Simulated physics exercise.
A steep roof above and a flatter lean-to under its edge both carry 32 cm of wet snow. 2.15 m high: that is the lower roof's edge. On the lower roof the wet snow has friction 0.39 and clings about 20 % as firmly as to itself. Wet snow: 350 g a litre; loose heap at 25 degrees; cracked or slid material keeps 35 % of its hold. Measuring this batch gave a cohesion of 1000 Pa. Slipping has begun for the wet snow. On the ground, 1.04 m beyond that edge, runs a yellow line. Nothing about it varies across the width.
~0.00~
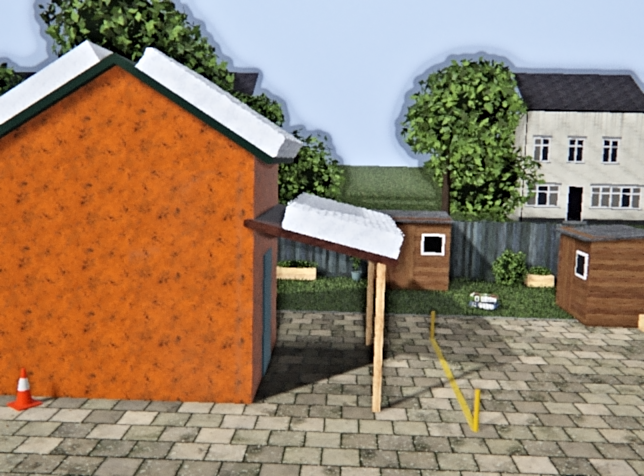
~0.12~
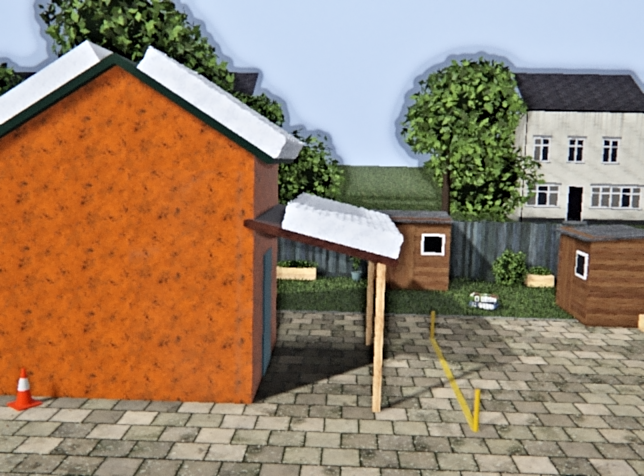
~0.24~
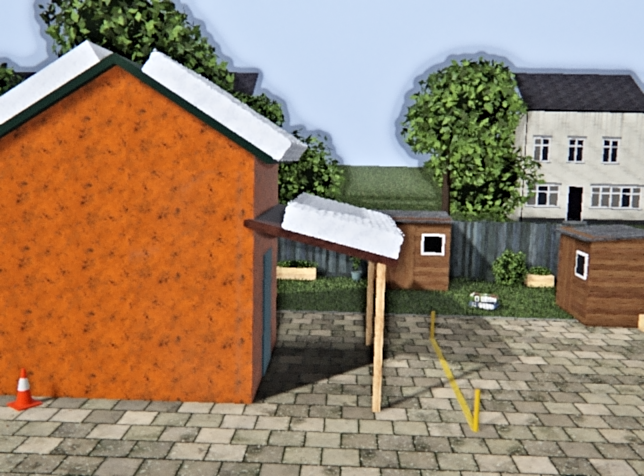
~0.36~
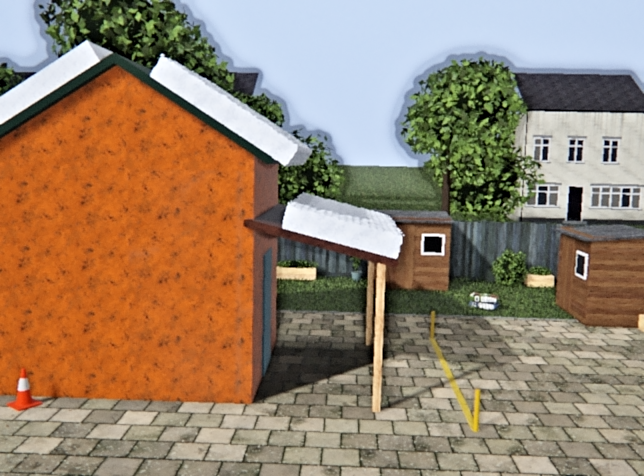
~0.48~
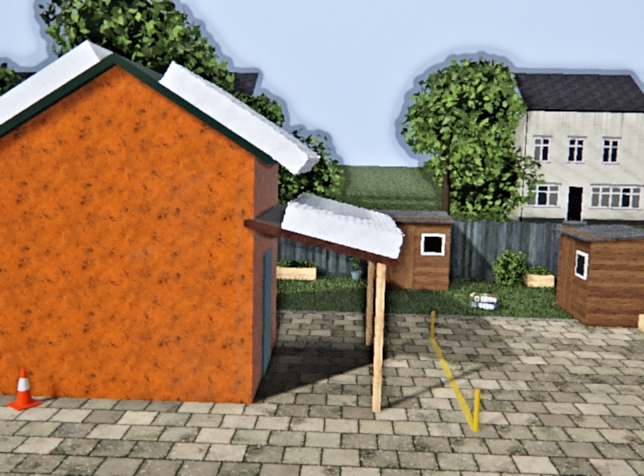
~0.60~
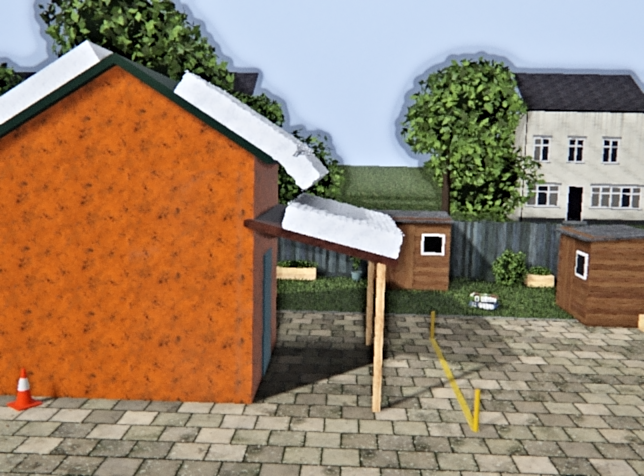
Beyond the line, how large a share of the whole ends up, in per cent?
Roughly 25 per cent.
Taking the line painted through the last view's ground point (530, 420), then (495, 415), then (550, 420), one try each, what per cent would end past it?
Roughly 6 %, then 16 %, then 2 %.
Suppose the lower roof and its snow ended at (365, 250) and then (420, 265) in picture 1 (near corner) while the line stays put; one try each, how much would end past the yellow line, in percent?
Close to 35 % on the first try, close to 18 % on the next.
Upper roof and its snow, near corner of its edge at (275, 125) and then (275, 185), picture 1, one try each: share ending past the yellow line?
45 per cent, then 6 per cent.
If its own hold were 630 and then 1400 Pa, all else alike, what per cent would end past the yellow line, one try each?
First 40 %, second 14 %.
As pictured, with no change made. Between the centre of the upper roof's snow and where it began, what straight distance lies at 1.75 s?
3.0 m.
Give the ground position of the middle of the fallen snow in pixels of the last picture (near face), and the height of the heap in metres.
You'd find it near (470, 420), piled some 0.4 m high.
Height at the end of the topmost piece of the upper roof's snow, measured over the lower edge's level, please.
0.9 m, give or take.
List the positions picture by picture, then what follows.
In the first frame, leading edge of the wet snow at (275, 145).
In the second frame, leading edge of the wet snow at (277, 146), its middle shifted 2.2 cm, 1 % of it past the upper edge, in one piece.
In the third frame, leading edge of the wet snow at (281, 149), its middle shifted 9.0 cm, 4 % of it past the upper edge, in one piece.
In the fourth frame, leading edge of the wet snow at (288, 154), its middle shifted 21 cm, 10 % of it past the upper edge, in one piece.
In the fifth frame, leading edge of the wet snow at (298, 148), its middle shifted 38 cm, 18 % of it past the upper edge, in one piece.
In the sixth frame, leading edge of the wet snow at (311, 164), its middle shifted 60 cm, 29 % of it past the upper edge, cracking.
After 1.13 s, none is below the lower edge and 0 % is past the line.
After 1.75 s, 15 % is below the lower edge and 2 % is past the line.
After 2.38 s, 49 % is below the lower edge and 23 % is past the line.
After 3.00 s, 52 % is below the lower edge and 25 % is past the line.
After 5.60 s, at the end, 52 % is below the lower edge and 25 % is past the line.
